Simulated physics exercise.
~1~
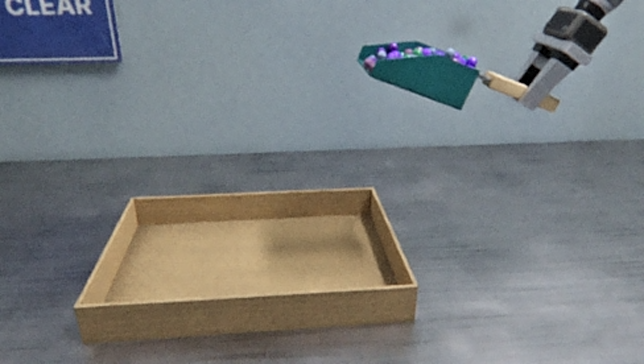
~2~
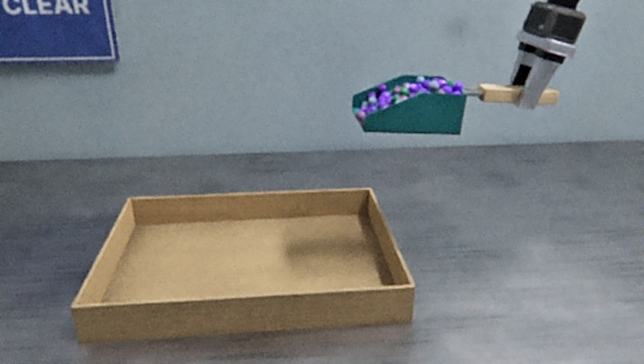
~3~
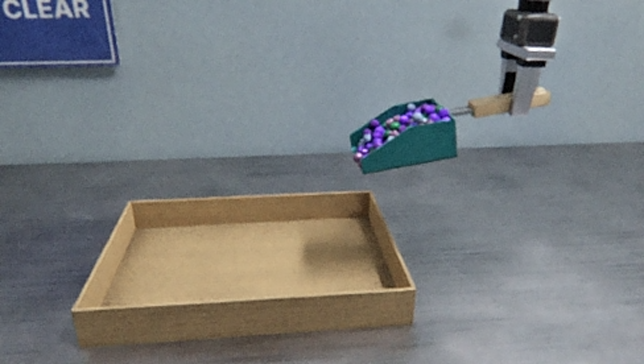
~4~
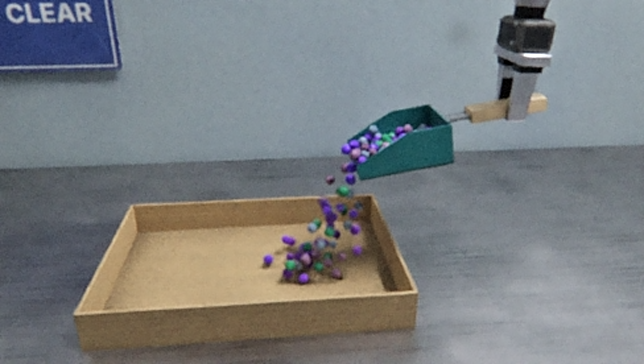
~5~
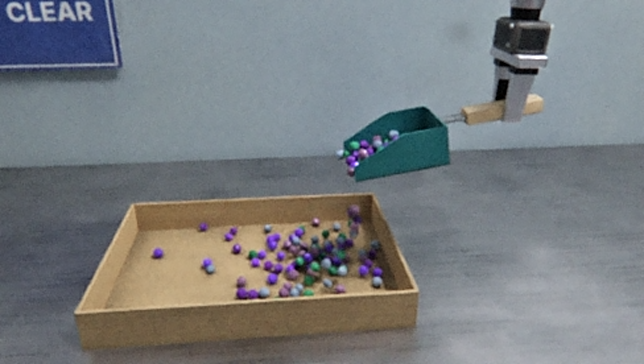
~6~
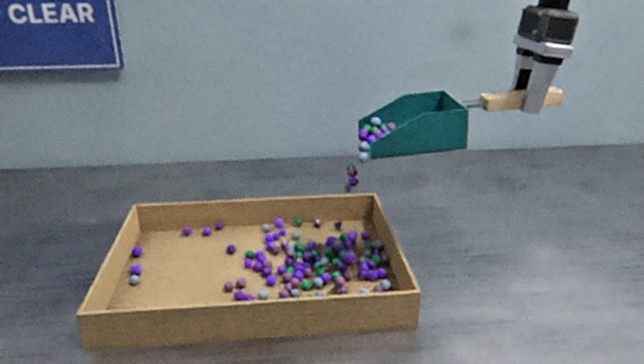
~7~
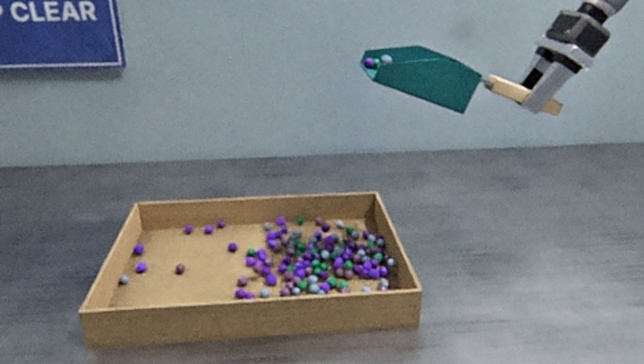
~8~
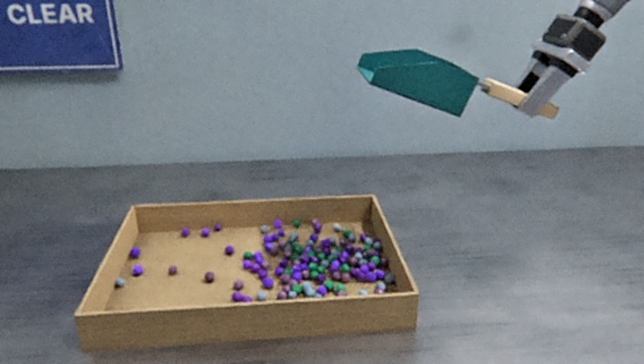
Robot arm lowering and tipping a green scoop, spilling purple, green and grey balls into a shallow tray, then lifting away.
